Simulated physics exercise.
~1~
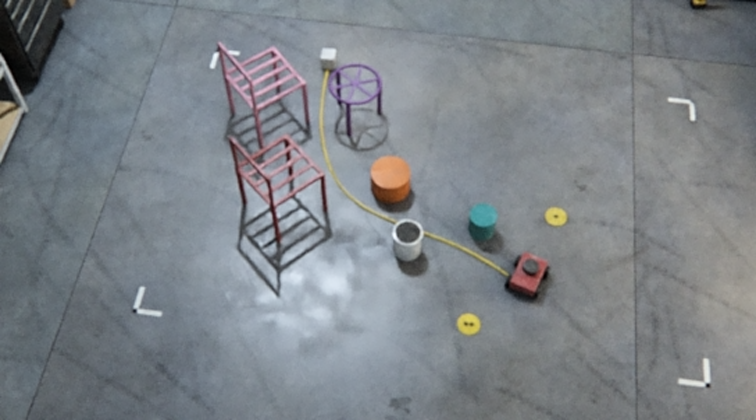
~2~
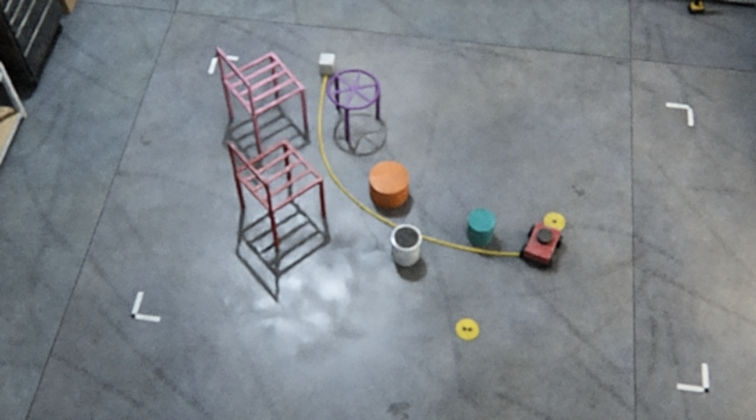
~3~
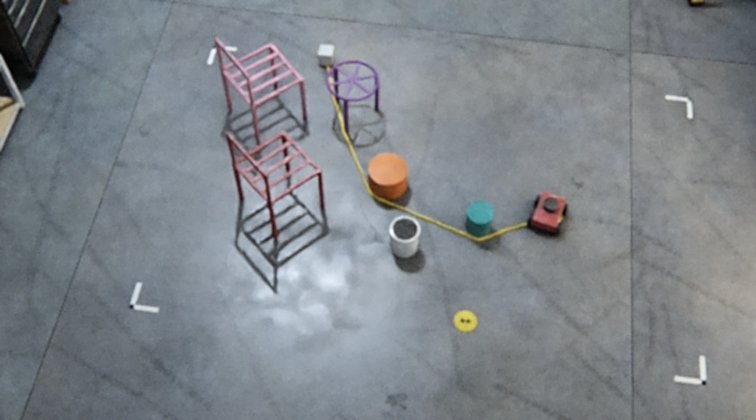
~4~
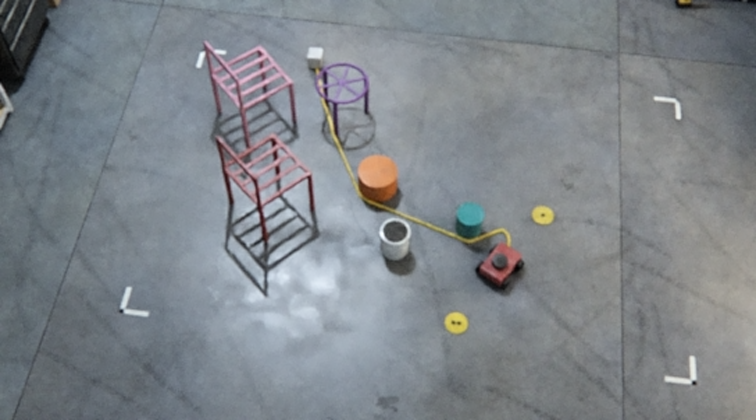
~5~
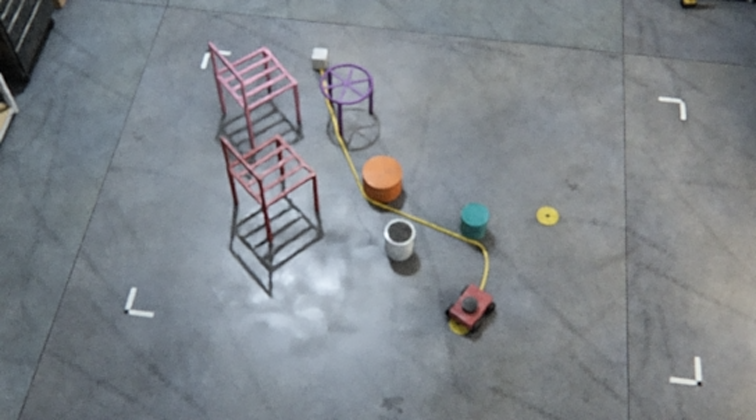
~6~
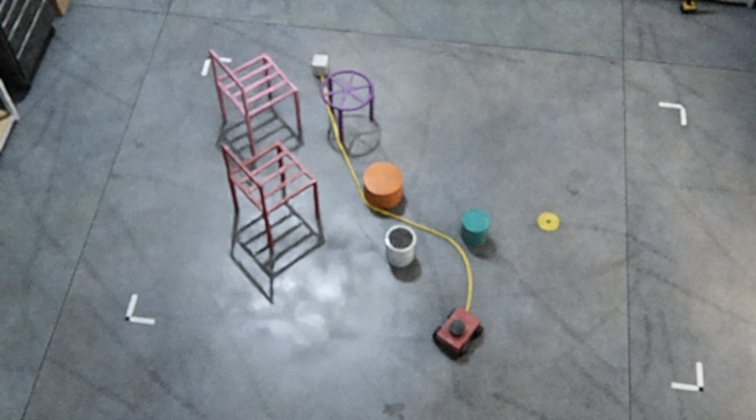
Two chairs standing on a workshop floor as a small red cart trailing a yellow lead drives up, then down-left past yellow discs.
